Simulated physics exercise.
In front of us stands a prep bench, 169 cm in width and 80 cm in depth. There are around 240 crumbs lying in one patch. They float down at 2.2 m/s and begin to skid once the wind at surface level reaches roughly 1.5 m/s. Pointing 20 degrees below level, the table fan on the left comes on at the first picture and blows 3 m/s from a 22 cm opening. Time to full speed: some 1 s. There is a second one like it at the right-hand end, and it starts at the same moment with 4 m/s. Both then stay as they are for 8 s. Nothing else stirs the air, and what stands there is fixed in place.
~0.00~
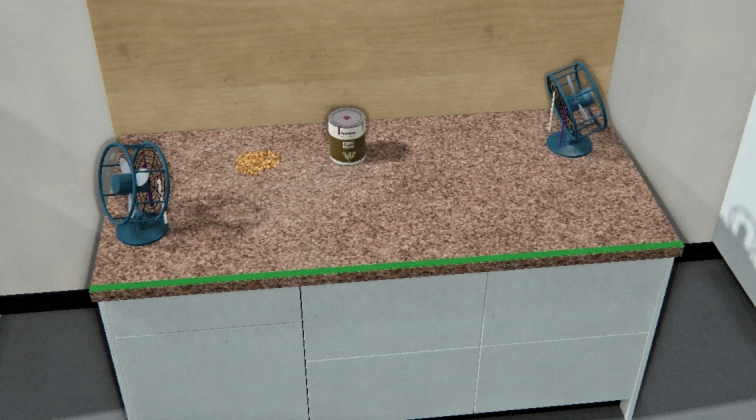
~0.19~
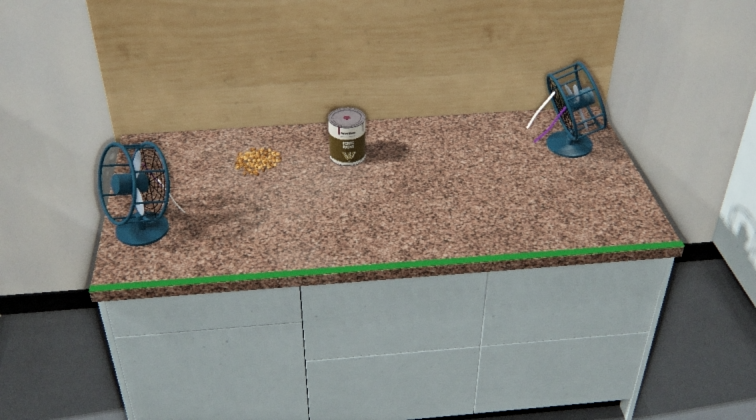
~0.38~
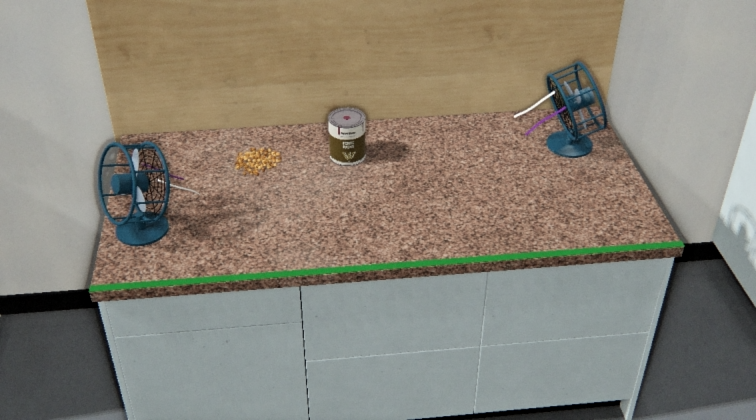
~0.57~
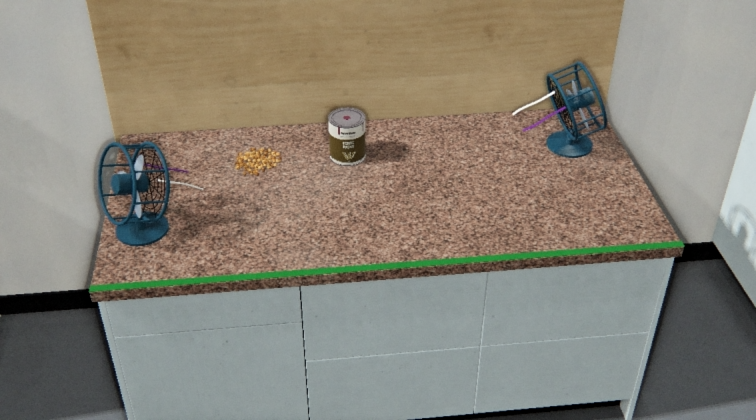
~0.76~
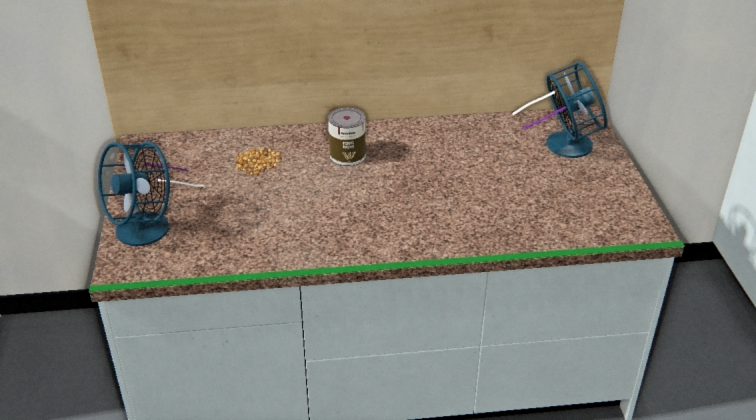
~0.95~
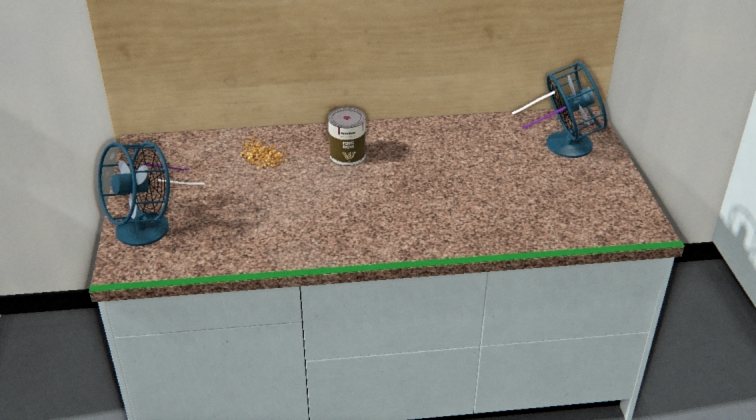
Ribbons lifting and streaming from two blue table fans on a speckled prep bench, then yellow crumbs shifting slightly toward a tin.
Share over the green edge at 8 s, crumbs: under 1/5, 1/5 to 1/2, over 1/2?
Count on below a fifth of them.
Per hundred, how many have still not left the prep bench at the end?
Around 10 in a hundred remain.
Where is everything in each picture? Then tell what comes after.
The middle of the crumbs is near (257, 162), none has stirred yet, the mouth of the table fan is at (133, 183) and that of the second one at (576, 101), in the first picture.
The middle of the crumbs is near (257, 161), none has stirred yet and the green edge is centred on (396, 269), in the second picture.
The middle of the crumbs is near (257, 161), none has stirred yet and the top of a tin is at (347, 117), in the third picture.
The middle of the crumbs is near (257, 161) and none has stirred yet, in the fourth picture.
The middle of the crumbs is near (257, 162) and none has stirred yet, in the fifth picture.
The middle of the crumbs is near (263, 156), the farthest in sight from the table fan is at (284, 148) and about 65 % have left their places, in the sixth picture.
After 1.6 s, 0 % are over the green edge; the middle of those left on the top is near (282, 132); 0 % are gone or lie where they will stay.
After 2.6 s, 0 % are over the green edge; the middle of those left on the top is near (264, 130); 0 % are gone or lie where they will stay.
After 4.4 s, 1 % are over the green edge; the middle of those left on the top is near (283, 140); 69 % are gone or lie where they will stay.
After 8.0 s, at the end, 2 % are over the green edge.
